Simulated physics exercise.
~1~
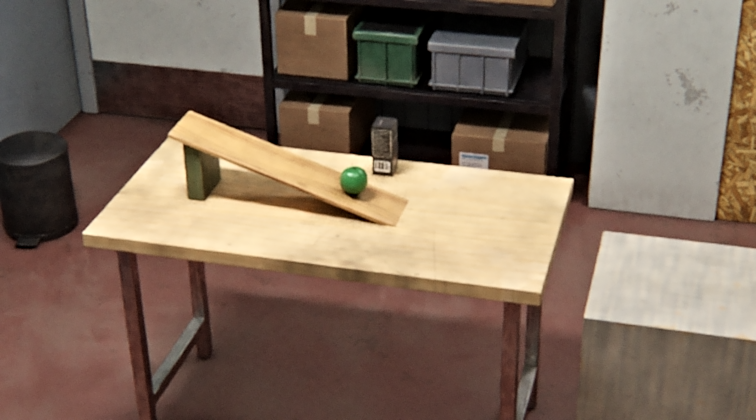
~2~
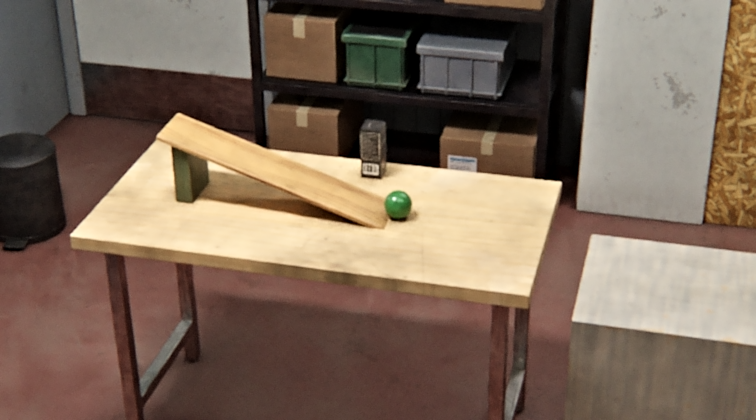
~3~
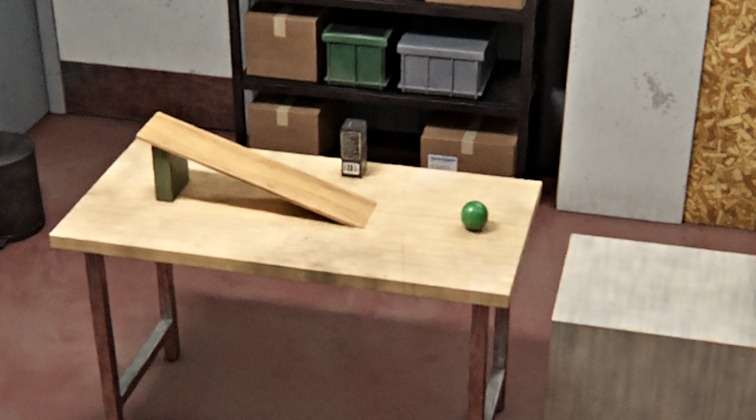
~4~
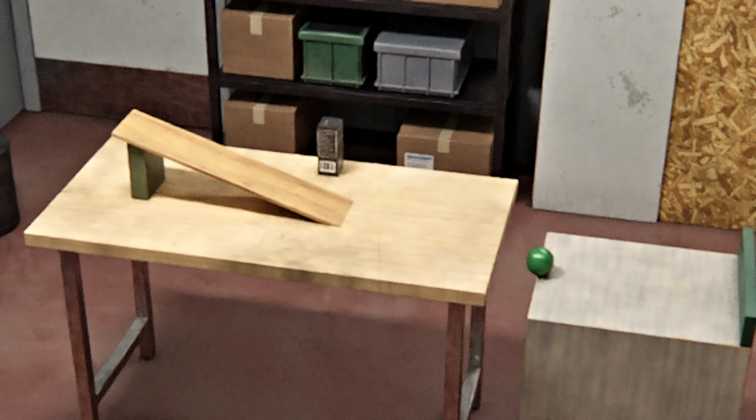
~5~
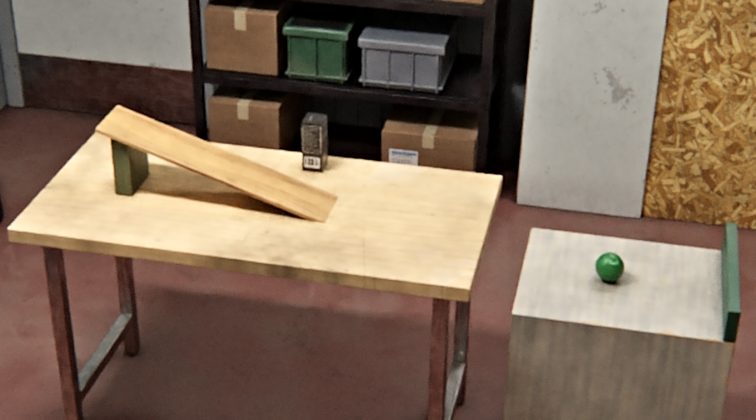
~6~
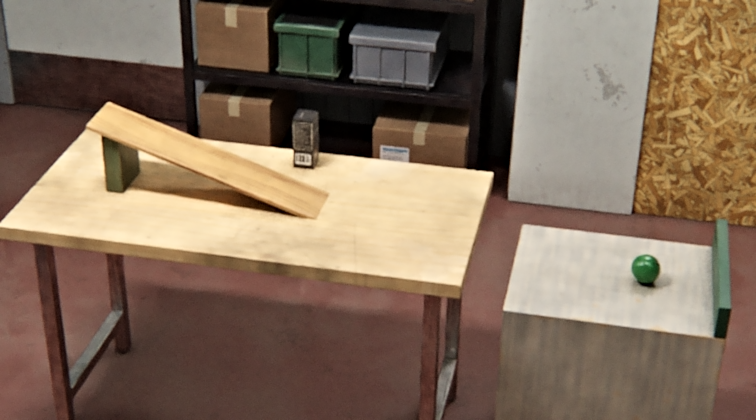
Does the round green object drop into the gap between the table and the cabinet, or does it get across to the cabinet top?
It gets across the gap and ends up on the cabinet top, close to the green strip at the far end.
In a workshop with a reddish floor and loaded shelves at the back, a pale wooden table is seen from slightly above. A plank ramp propped on a green block slopes down to the right, with a small dark carton standing behind it. A round green object near the ramp's foot rolls down onto the tabletop and continues right as the view pans that way. It leaves the table, crosses the gap and reaches the lower top of a greyish cabinet. It travels on towards the green strip at the far end, ending just short of it, while the carton stays in place.
